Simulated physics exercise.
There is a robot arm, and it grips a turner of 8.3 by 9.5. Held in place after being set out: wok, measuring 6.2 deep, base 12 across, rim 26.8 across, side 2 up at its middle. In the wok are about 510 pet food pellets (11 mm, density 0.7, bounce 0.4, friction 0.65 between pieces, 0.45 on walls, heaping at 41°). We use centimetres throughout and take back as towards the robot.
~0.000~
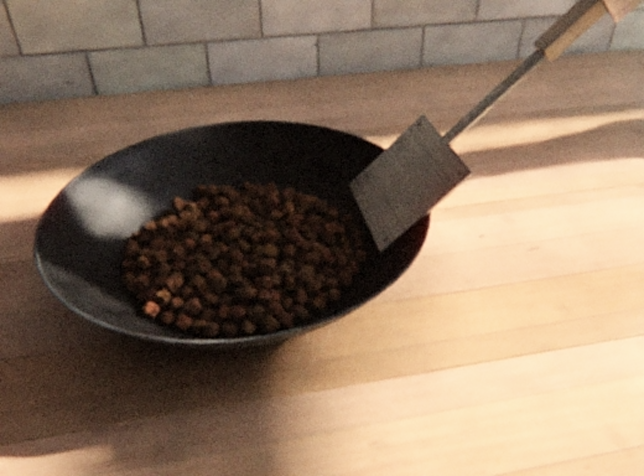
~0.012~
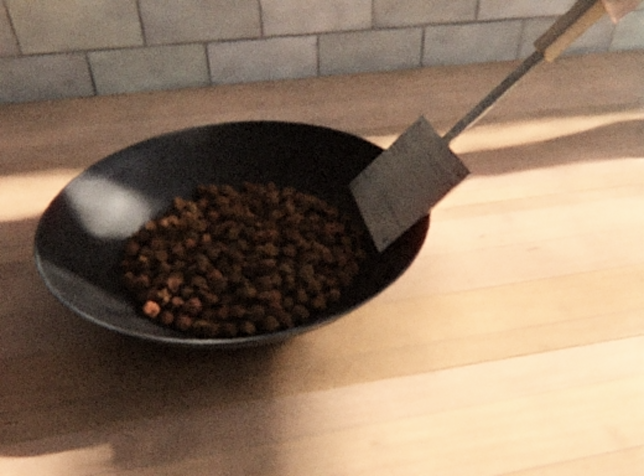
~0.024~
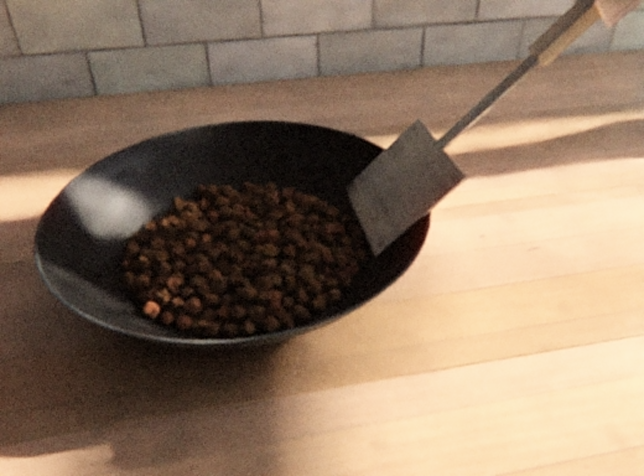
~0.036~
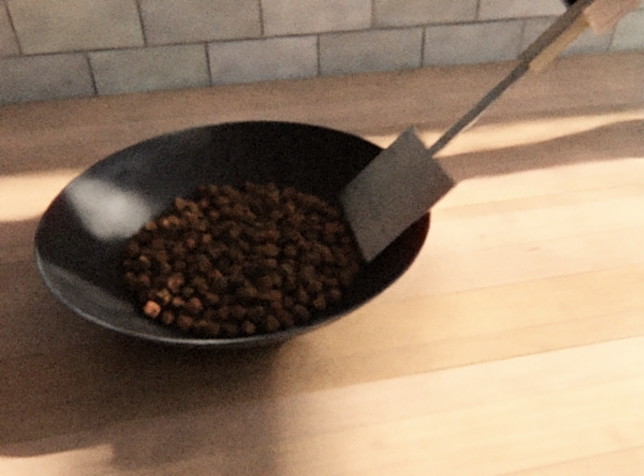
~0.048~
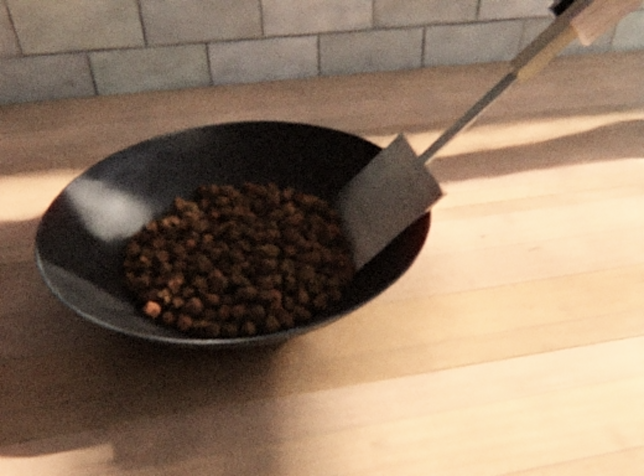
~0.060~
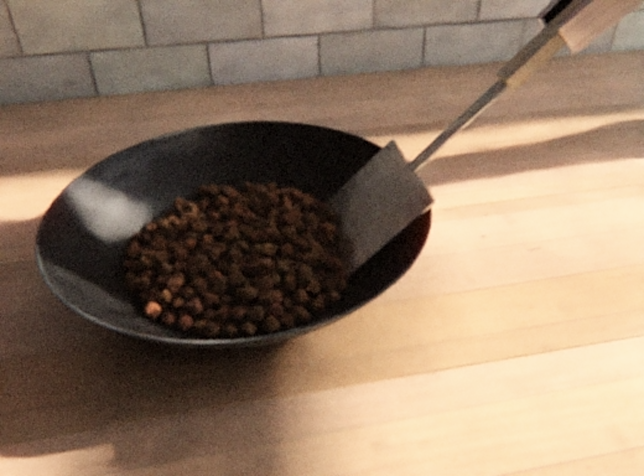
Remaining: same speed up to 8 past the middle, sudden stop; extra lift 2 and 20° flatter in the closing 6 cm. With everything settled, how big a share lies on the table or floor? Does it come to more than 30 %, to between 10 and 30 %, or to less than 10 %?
It comes to between 10 and 30 %.
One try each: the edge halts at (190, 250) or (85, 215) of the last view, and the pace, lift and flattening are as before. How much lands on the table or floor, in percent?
Close to 0 and close to 50 per cent, respectively.
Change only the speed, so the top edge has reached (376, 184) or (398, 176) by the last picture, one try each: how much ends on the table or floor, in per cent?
Some 45 and 30 per cent.
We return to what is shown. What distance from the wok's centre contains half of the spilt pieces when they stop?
It works out to near 18 cm.
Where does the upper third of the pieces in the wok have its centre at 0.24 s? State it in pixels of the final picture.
(119, 233).
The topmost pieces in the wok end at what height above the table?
It reaches roughly 7.5 cm.
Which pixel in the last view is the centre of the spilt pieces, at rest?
(5, 305), roughly.
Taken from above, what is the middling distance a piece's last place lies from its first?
Distance: Near 8 cm.
By 0.15 s, sloping 44°, highest piece 6 above the table; 512 in the wok.
By 0.24 s, sloping 37°, highest piece 8 above the table; 512 in the wok.
By 0.48 s, sloping 24°, highest piece 8 above the table; 408 in the wok, 94 on the table or floor, 10 on the blade or in flight.
By 1.53 s, sloping 24°, highest piece 7 above the table; 406 in the wok, 106 on the table or floor.
Final count, 406 in the wok, 106 on the table or floor. That is 21 % on the table or floor.
